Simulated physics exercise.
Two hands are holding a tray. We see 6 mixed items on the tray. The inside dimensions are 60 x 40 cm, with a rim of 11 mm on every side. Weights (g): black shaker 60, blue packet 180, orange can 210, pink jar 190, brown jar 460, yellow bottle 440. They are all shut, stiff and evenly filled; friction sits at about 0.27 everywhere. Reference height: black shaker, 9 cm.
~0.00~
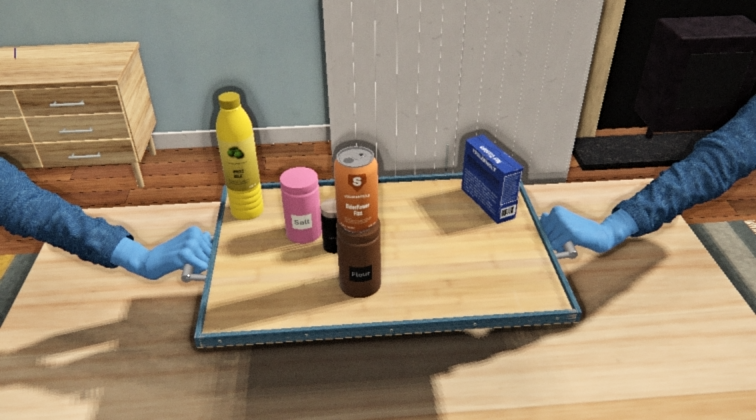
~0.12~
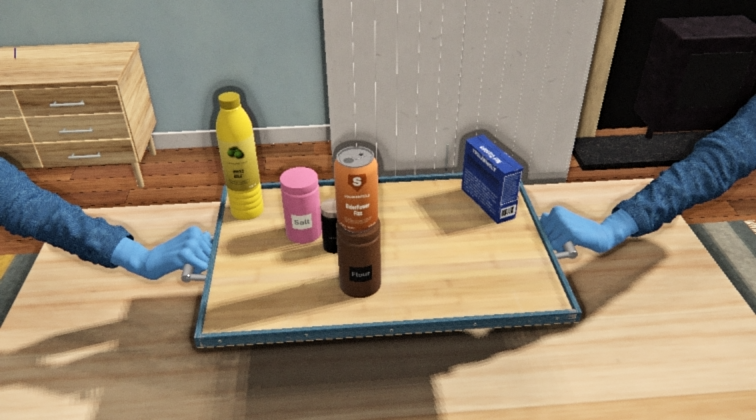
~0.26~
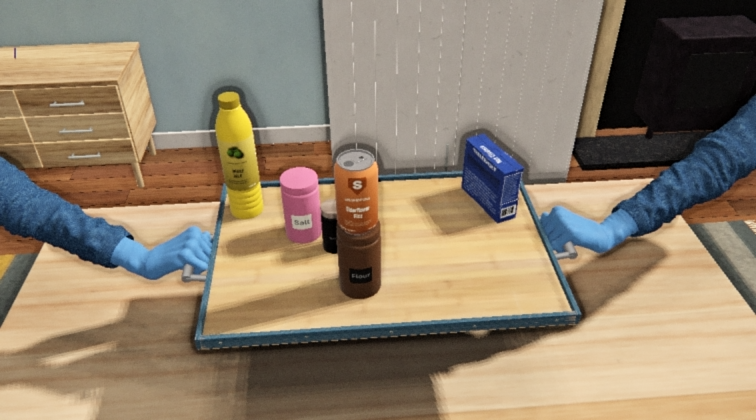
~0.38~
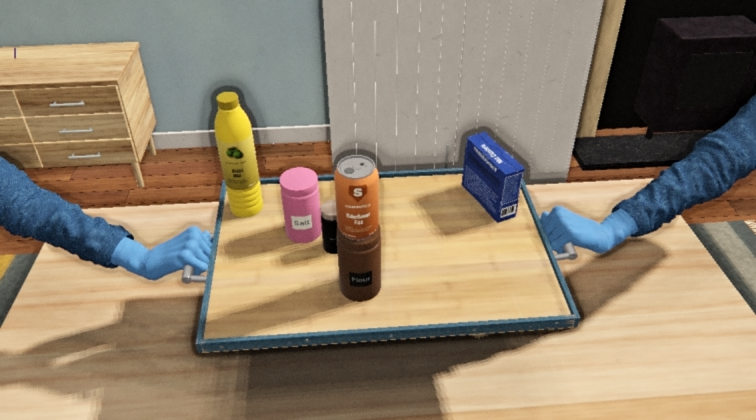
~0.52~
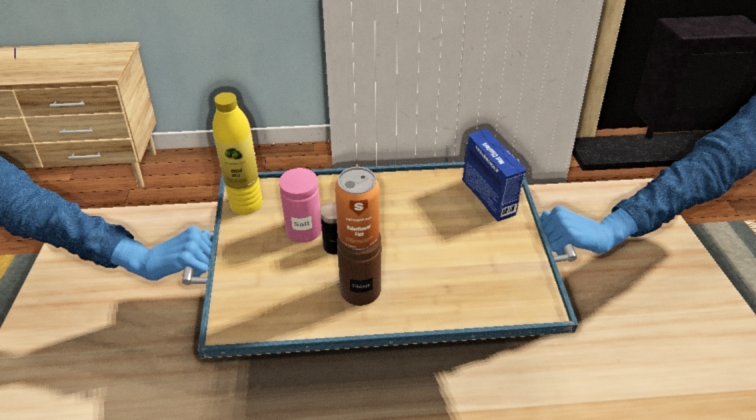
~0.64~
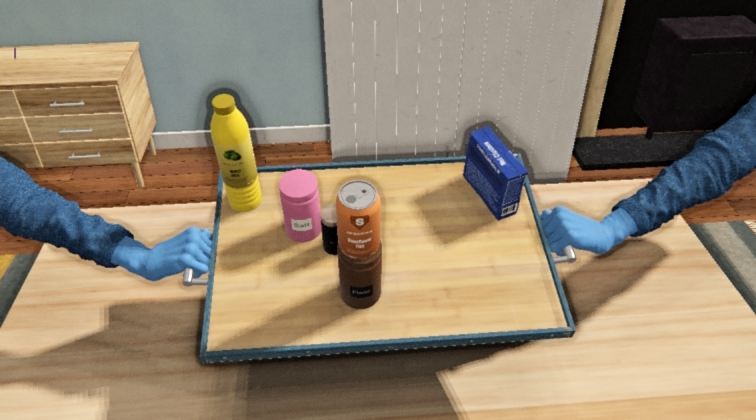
Two blue-gloved hands grip a blue-rimmed wooden tray above a pale wooden table, seen from slightly above in a room with drawers behind. A yellow bottle stands at back left, a pink jar and small black container nearby, an orange can directly above a brown jar near the centre, and a blue packet at back right. The tray starts level, then its near edge gradually tilts downward, while the camera stays still.
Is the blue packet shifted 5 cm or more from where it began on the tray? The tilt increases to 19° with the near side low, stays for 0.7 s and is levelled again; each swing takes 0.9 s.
Yes, it is shifted that far.
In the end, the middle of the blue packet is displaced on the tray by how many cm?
Roughly 24 centimetres.
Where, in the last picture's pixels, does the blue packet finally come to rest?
It comes to a stop close to (523, 260).
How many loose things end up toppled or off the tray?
All told, 4.
After 1.24 s, tilt 19°, near edge down; orange can now off the tray; blue packet slid 9 cm near (503, 211); yellow bottle slid 10 cm.
After 1.54 s, tilt 19°, near edge down; blue packet slid 23 cm near (517, 279); pink jar slid 20 cm; yellow bottle slid 24 cm.
After 1.84 s, tilt 18°, near edge down; black shaker, pink jar and yellow bottle now off the tray; blue packet slid 24 cm near (522, 285); brown jar slid 7 cm.
After 2.14 s, tilt 10°, near edge down; blue packet slid 24 cm near (523, 274); brown jar slid 7 cm.
At rest (3.1 s), off the tray, black shaker, orange can, pink jar and yellow bottle; not toppled but over 5 cm from the start, blue packet and brown jar. In the last view, blue packet near (523, 260).
